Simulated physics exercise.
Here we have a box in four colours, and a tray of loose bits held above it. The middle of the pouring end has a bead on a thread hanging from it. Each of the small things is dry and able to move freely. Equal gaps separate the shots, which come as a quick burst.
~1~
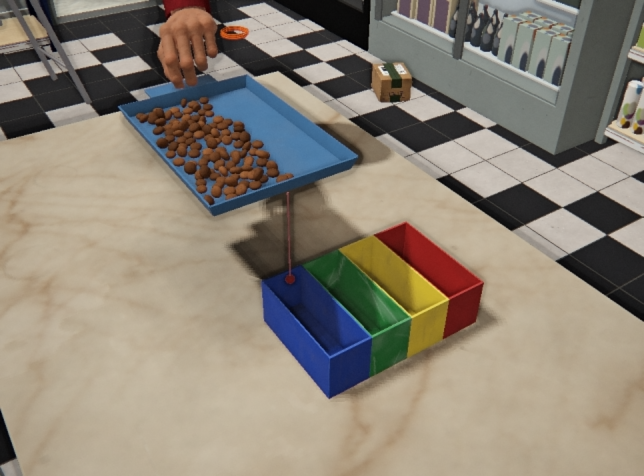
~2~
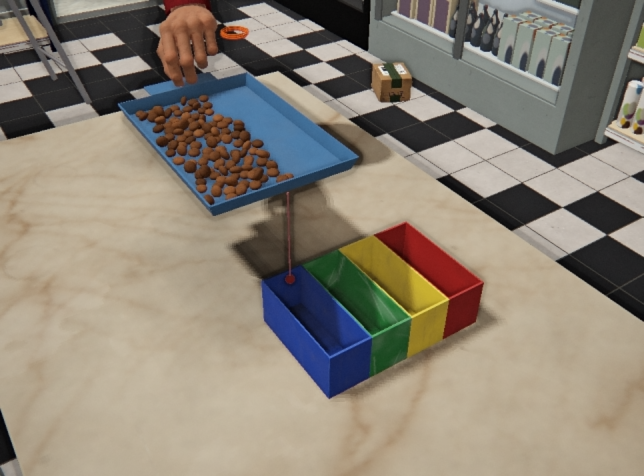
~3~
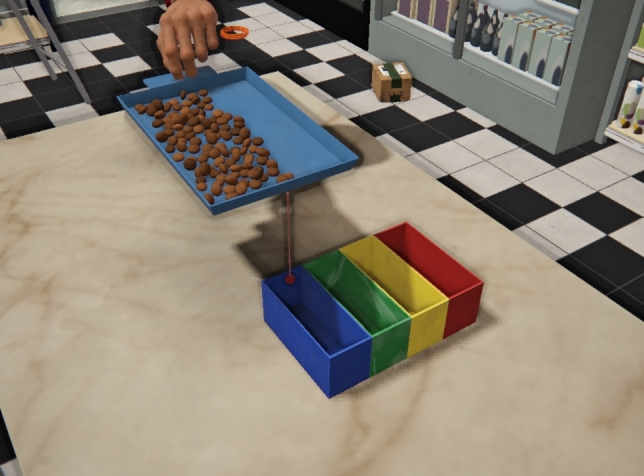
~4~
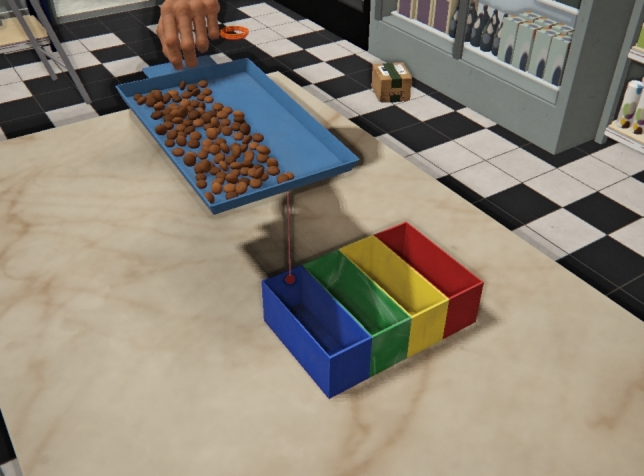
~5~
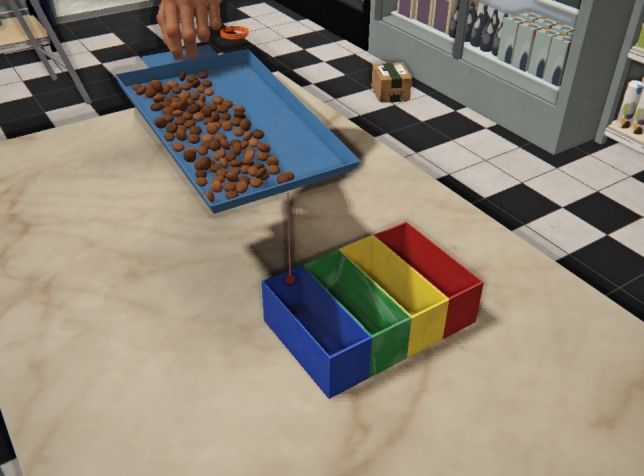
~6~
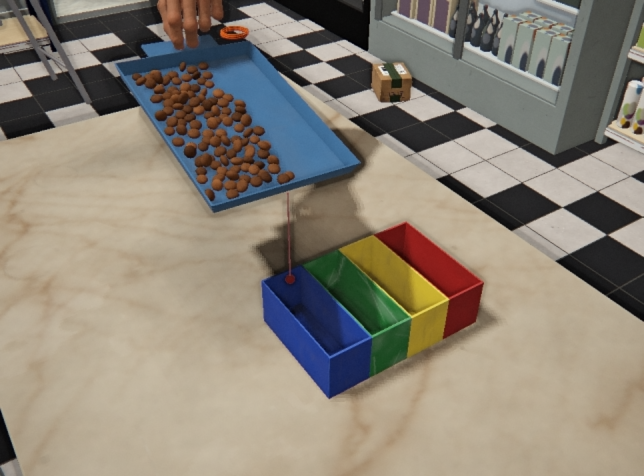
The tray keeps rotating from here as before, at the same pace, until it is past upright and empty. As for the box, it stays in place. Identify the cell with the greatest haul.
Greatest haul: Green.
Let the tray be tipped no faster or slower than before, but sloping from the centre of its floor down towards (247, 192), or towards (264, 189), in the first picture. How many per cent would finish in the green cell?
In turn 0 and 10 in a hundred.
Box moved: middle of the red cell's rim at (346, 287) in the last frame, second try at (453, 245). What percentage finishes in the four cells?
Roughly 80% on the first try and 70% on the second.
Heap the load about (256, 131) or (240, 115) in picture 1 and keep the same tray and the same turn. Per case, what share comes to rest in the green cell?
You'd get near 50 percent first and near 50 percent after that.
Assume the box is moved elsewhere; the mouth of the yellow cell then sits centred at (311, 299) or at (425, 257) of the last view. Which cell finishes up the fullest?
The red one, then that blue cell.
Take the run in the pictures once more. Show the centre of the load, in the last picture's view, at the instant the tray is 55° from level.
I'd mark the middle close to (294, 161).
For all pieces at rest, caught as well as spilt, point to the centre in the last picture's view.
Roughly at (353, 335), give or take.
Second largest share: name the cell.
The one in second place is the cell in blue.
Soon, tray tipped steeply; nearly all on the tray; a stray few falling or outside the box.
A while on, tray tipped right over; about a quarter on the tray; about a third in the green cell; about a quarter in the blue cell; a small part in the yellow cell; about a quarter falling or outside the box.
Towards the end, tray tipped past a quarter turn; about half in the green cell; about a third in the blue cell; a small part in the yellow cell; a small part falling or outside the box.
Finally, tray tipped past a quarter turn; about half in the green cell; about a third in the blue cell; a small part in the yellow cell; none in the red cell; a small part outside the box.
